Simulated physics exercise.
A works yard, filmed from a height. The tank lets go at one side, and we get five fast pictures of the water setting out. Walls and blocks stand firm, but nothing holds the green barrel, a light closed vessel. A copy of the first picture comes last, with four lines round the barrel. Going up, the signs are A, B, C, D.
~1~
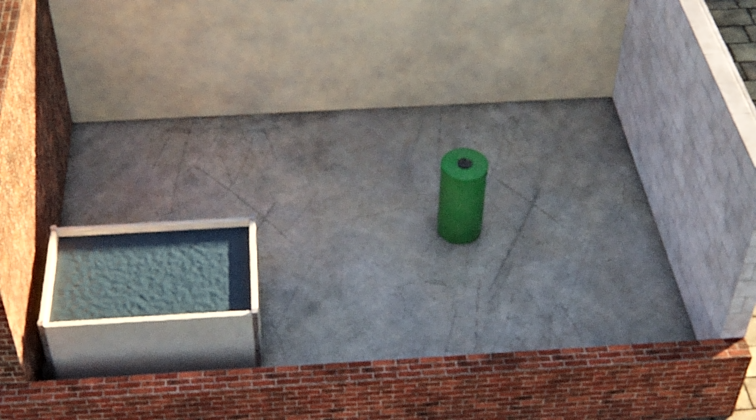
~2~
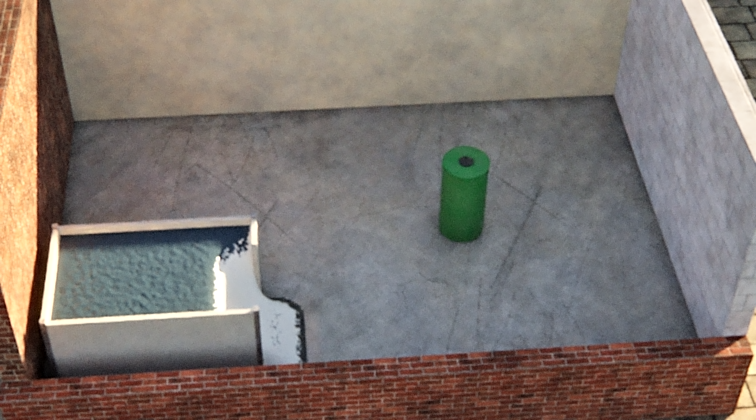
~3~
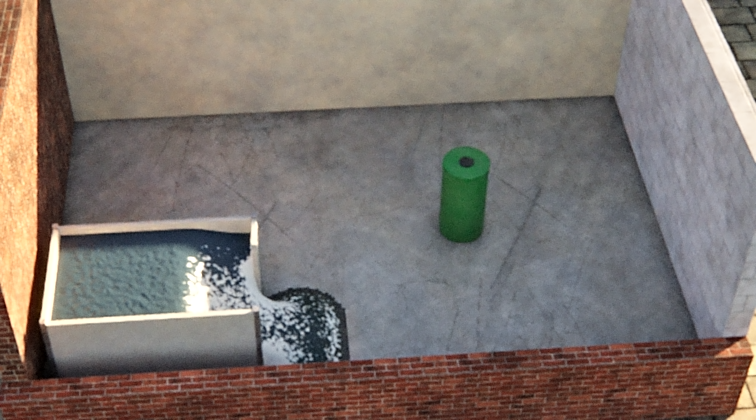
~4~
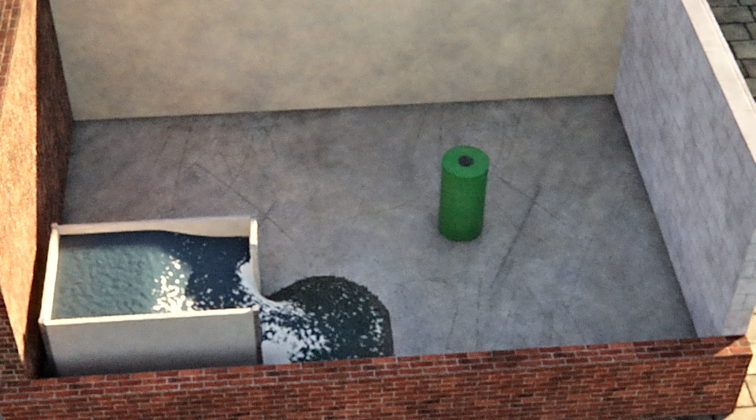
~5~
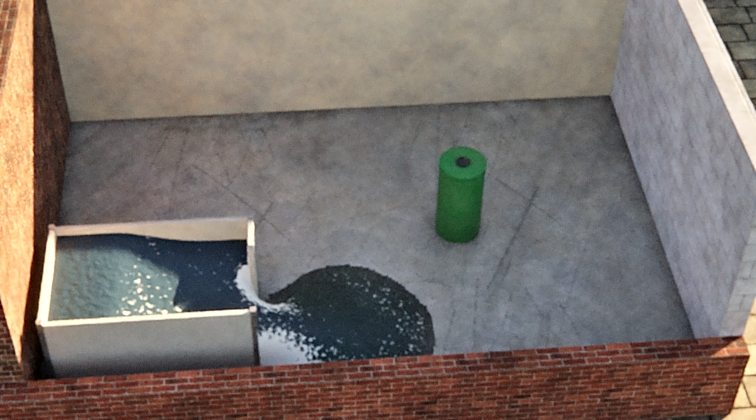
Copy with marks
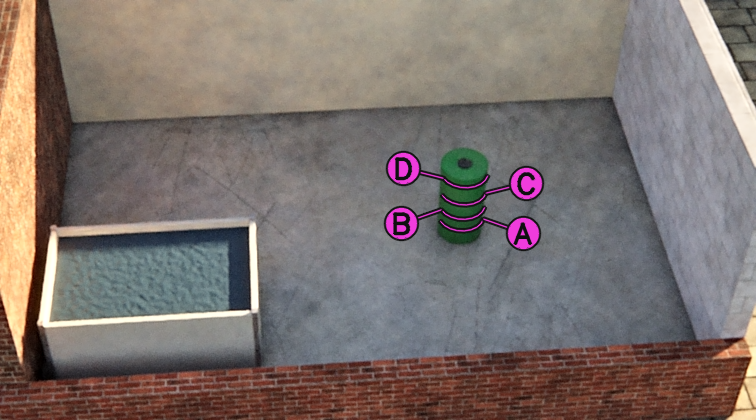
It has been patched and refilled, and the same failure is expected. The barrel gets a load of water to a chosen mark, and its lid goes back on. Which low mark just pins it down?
I would pick level A.
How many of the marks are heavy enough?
All four.
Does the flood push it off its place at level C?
No.
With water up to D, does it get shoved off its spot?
No.
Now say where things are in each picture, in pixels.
Lid of the green barrel at (465, 163); tank full, its middle at (152, 275).
Water covers 2 % of the ground and is seen nearest the barrel at (292, 312).
Water covers 4 % of the ground and is seen nearest the barrel at (336, 312).
Water covers 6 % of the ground and is seen nearest the barrel at (352, 287).
Lid of the green barrel at (463, 162); water covers 9 % of the ground and is seen nearest the barrel at (380, 281).
On the marked copy, A at (464, 230); B at (465, 219); C at (466, 204); D at (467, 187); from the bottom up A, B, C, D.
With A, it does not move.
With B, it does not move.
With C, it does not move.
With D, it does not move.
